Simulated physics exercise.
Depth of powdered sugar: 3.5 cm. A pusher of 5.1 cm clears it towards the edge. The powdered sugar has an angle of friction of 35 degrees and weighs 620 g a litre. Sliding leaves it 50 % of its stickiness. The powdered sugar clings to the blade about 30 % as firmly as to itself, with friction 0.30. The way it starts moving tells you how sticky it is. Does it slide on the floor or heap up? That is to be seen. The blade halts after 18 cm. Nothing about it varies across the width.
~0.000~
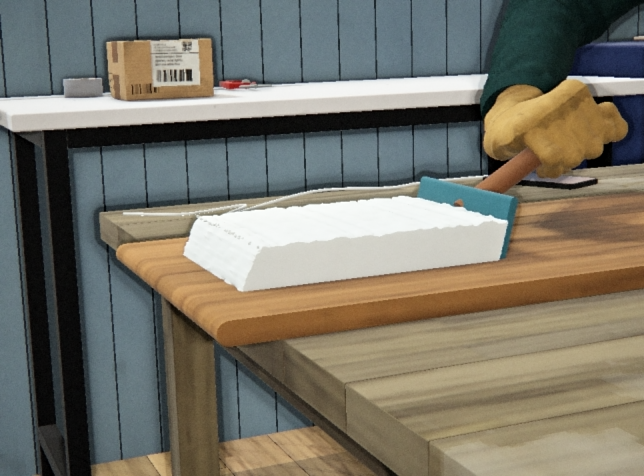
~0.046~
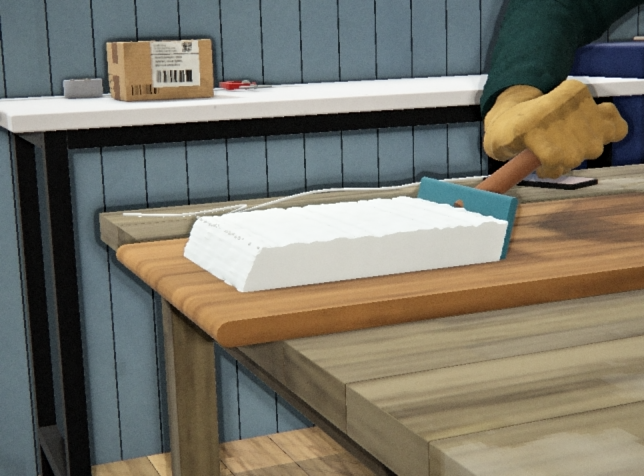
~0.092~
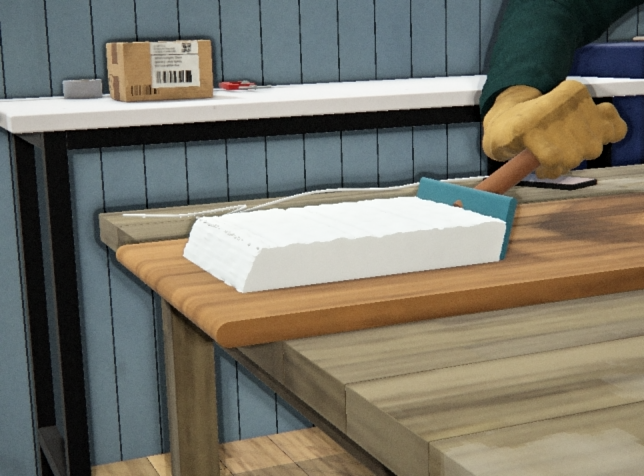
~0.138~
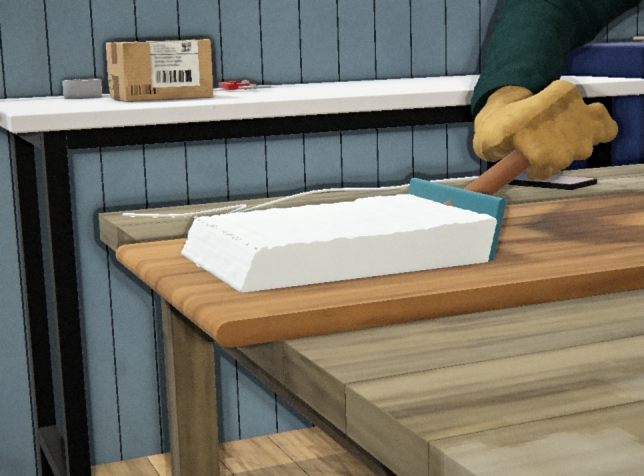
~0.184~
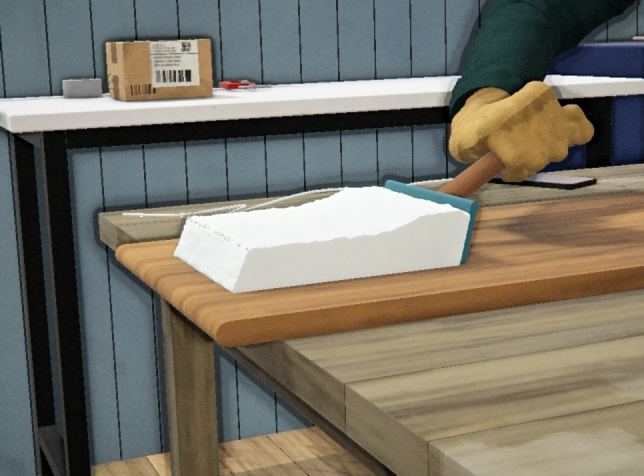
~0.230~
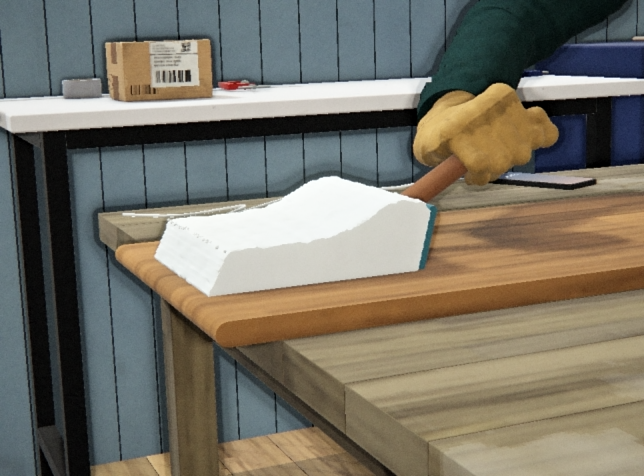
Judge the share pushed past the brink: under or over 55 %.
The figure will sit past 55 percent.
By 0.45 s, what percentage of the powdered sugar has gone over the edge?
Around 25 %.
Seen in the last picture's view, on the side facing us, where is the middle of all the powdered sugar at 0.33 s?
Near (242, 265).
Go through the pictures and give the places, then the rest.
The first frame shows foot of the blade at (499, 260), not yet moved; front end of the powdered sugar at (245, 287), piled 3.4 cm high.
The second frame shows foot of the blade at (500, 261), not yet moved; front end of the powdered sugar at (245, 288), piled 3.4 cm high.
The third frame shows foot of the blade at (499, 261), not yet moved; front end of the powdered sugar at (245, 289), piled 3.4 cm high.
The fourth frame shows foot of the blade at (488, 262), moved 1.1 cm; front end of the powdered sugar at (243, 283), piled 3.8 cm high.
The fifth frame shows foot of the blade at (460, 265), moved 3.9 cm; front end of the powdered sugar at (234, 284), piled 4.8 cm high.
The sixth frame shows foot of the blade at (418, 271), moved 7.9 cm; front end of the powdered sugar at (212, 292), piled 6.1 cm high.
By 0.33 s, 0 % has gone over the edge.
By 0.45 s, 25 % has gone over the edge.
By 0.56 s, 59 % has gone over the edge.
By 0.68 s, 76 % has gone over the edge.
By 0.85 s, at the end, 77 % has gone over the edge.
